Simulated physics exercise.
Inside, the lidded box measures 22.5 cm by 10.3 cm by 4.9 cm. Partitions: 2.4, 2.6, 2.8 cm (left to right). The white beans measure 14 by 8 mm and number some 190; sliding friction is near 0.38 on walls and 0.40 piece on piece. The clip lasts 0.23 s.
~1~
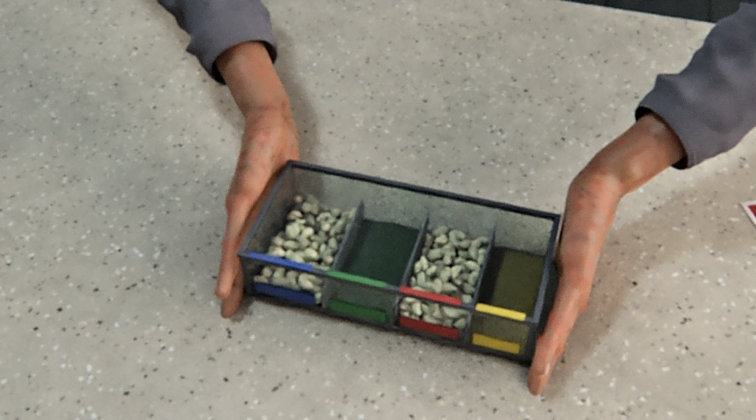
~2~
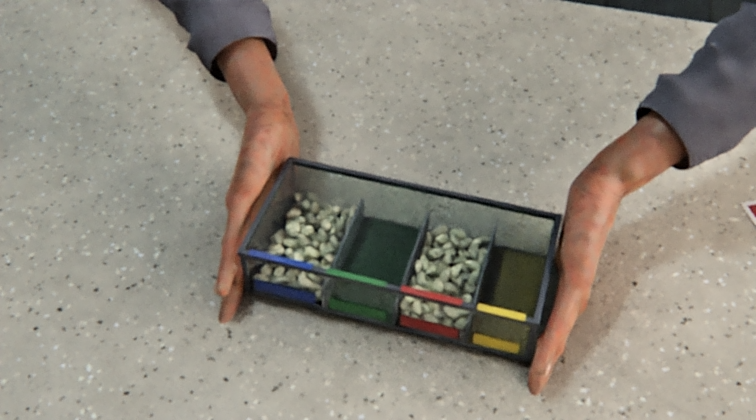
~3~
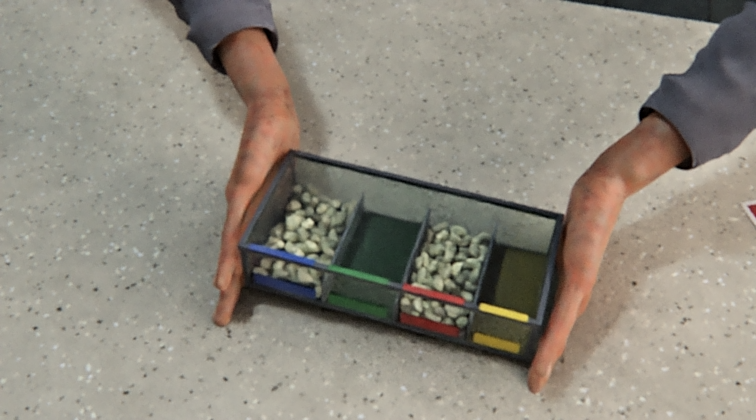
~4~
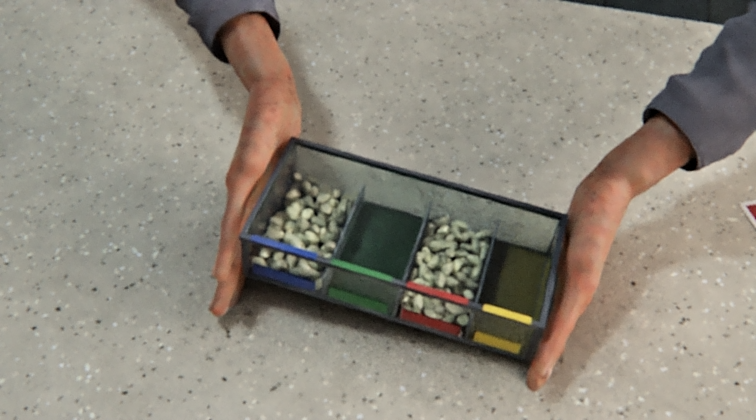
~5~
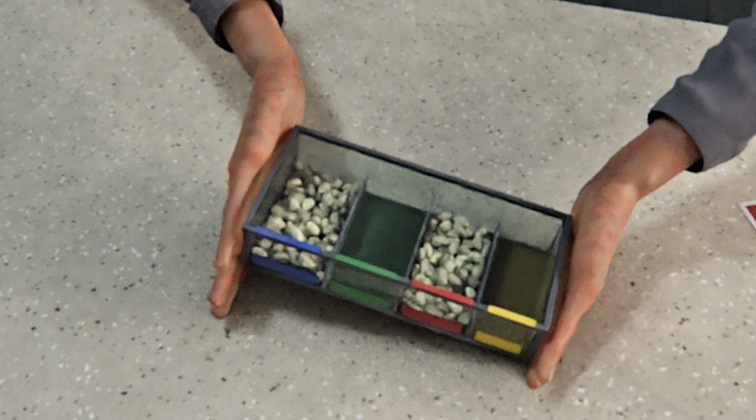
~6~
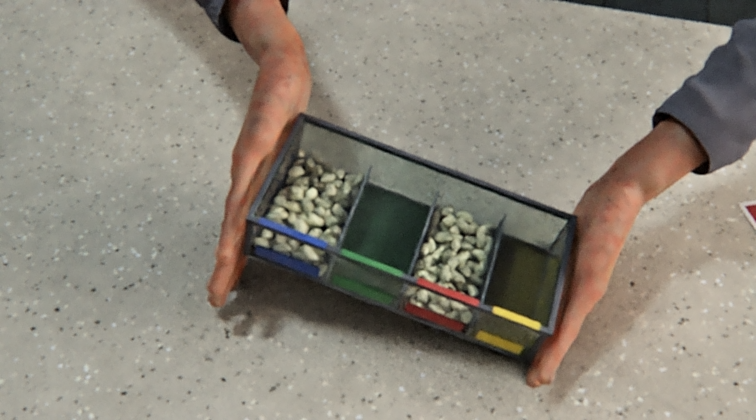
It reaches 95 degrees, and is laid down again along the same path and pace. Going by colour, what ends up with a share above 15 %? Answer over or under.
Red: Over, blue: Under, green: Under, yellow: Over.
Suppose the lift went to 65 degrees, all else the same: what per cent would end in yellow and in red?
In that case yellow 10; red 45.
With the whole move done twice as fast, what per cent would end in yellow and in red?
Then: Yellow 55; red 30.
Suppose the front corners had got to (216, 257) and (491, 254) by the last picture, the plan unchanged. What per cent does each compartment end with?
Red 5, blue 85, green 10, yellow 0.
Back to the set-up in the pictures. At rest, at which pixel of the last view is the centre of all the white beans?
Around (466, 307).
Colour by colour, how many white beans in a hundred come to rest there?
Red 40; blue 10; green 5; yellow 50.
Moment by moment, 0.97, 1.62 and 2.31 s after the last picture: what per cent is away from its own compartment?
About 35, 70, 70.
Then, 0.97 s after the last picture, tilt 95 degrees; red 45 %, blue 25 %, green 10 %, yellow 20 %.
Then, 1.62 s after the last picture, tilt 42 degrees; red 40 %, blue 10 %, green 5 %, yellow 50 %.
Then, 2.31 s after the last picture, tilt 0 degrees; red 40 %, blue 10 %, green 5 %, yellow 50 %.
In the end, red 40 %, blue 10 %, green 5 %, yellow 50 %.
